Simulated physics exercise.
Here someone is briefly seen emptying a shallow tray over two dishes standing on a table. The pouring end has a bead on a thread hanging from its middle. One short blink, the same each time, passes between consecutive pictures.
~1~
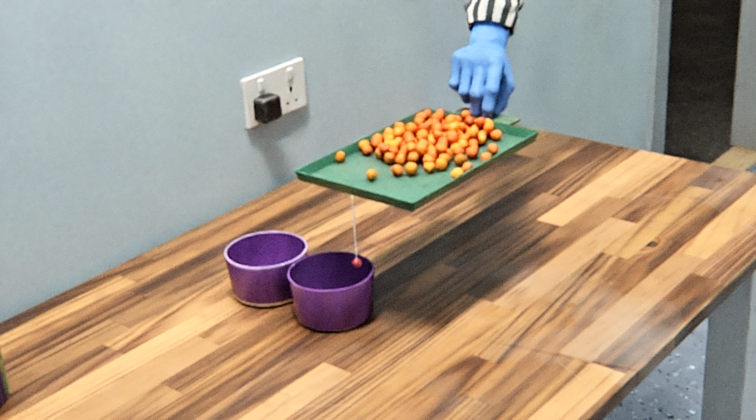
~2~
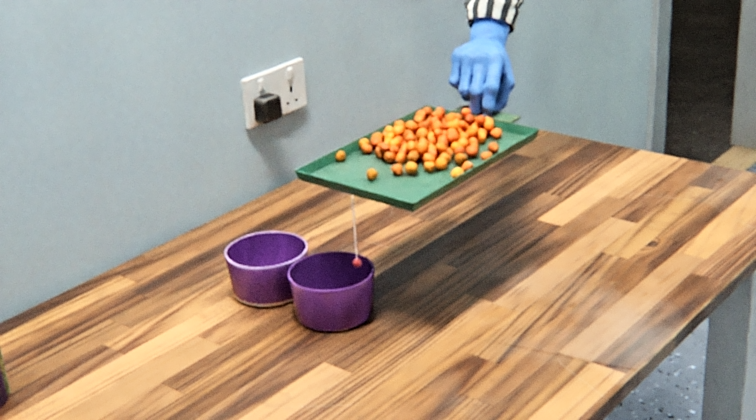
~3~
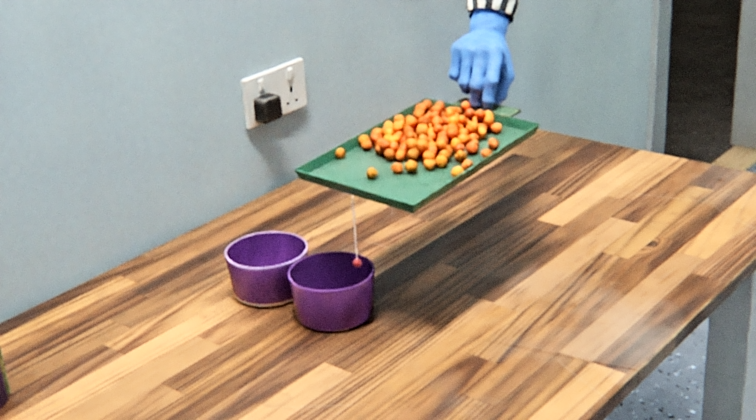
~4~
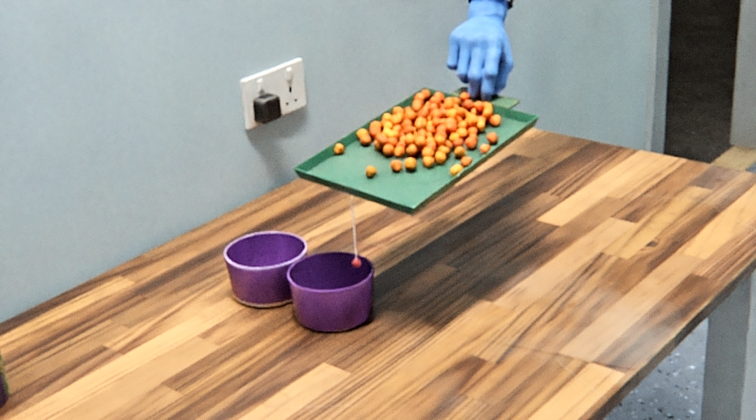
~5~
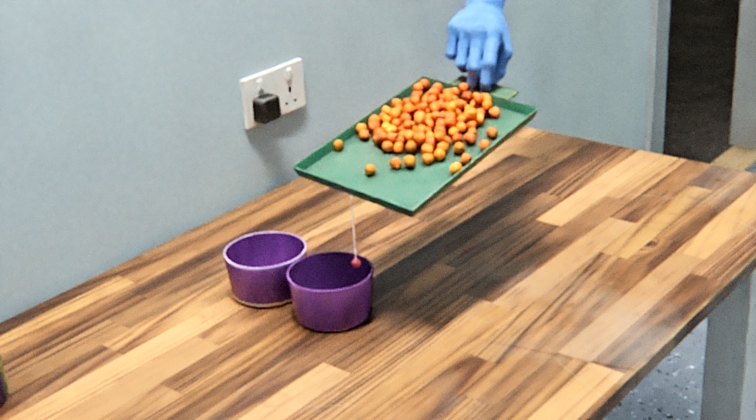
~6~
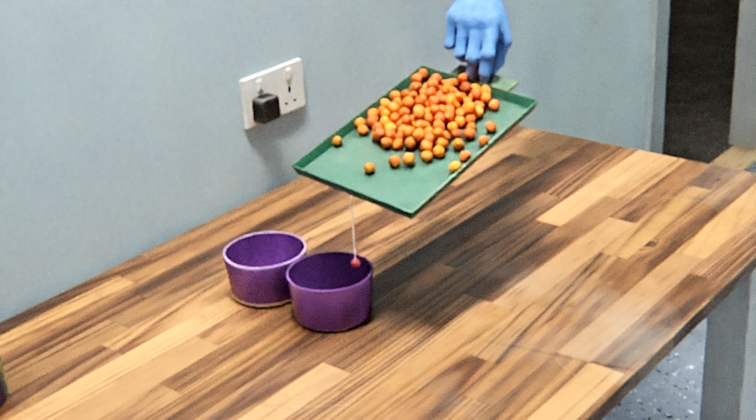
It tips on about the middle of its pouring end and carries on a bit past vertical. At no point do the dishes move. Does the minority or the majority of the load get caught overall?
The minority of it gets caught.
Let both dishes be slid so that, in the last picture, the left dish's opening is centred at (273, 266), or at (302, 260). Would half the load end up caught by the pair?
Try 1: A minority of it. Try 2: A minority of it.
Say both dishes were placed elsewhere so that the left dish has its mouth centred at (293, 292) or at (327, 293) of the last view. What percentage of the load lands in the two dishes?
Around 30 and around 60 per cent, in that order.
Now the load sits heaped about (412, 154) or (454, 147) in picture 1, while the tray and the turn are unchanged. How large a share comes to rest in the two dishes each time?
Roughly 0 and 0 percent, in that order.
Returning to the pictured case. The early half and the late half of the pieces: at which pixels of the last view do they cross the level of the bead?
Near (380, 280) and later near (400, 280).
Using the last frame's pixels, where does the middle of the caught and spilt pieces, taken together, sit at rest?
Around (394, 355).
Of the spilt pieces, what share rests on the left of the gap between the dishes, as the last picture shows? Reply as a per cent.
Estimate: Near 10 per cent.
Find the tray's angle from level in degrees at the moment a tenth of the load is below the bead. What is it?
At roughly 55°.
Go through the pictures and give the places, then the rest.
The first picture shows corners of the pouring end at (299, 170) and (412, 201), level; middle of the load at (432, 139), coated peanuts; left dish at (239, 282); right dish at (304, 305); bead on its thread at (357, 263).
The second picture shows corners of the pouring end at (299, 170) and (413, 201), level; middle of the load at (432, 138).
The third picture shows corners of the pouring end at (299, 169) and (413, 203), tipped barely, lowest at the right corner; middle of the load at (432, 133).
The fourth picture shows corners of the pouring end at (298, 168) and (412, 205), tipped a little, lowest at the right corner; middle of the load at (430, 127).
The fifth picture shows corners of the pouring end at (297, 166) and (411, 207), tipped a little, lowest at the right corner; middle of the load at (429, 120).
The sixth picture shows corners of the pouring end at (296, 165) and (411, 210), tipped a little, lowest at the right corner; middle of the load at (428, 113); left dish at (238, 282); right dish at (302, 305).
Soon after the last picture, tray tipped steeply; most on the tray; a stray few in the right dish; about a quarter outside both; a small part in the air.
A little later, tray tipped right over; about two thirds on the tray; a stray few in the right dish; about a quarter outside both; a small part in the air.
Later still, tray tipped past a quarter turn; a stray few in the right dish; nearly all outside both.
At rest, tray tipped past a quarter turn; a stray few in the right dish; none in the left dish; nearly all outside both.
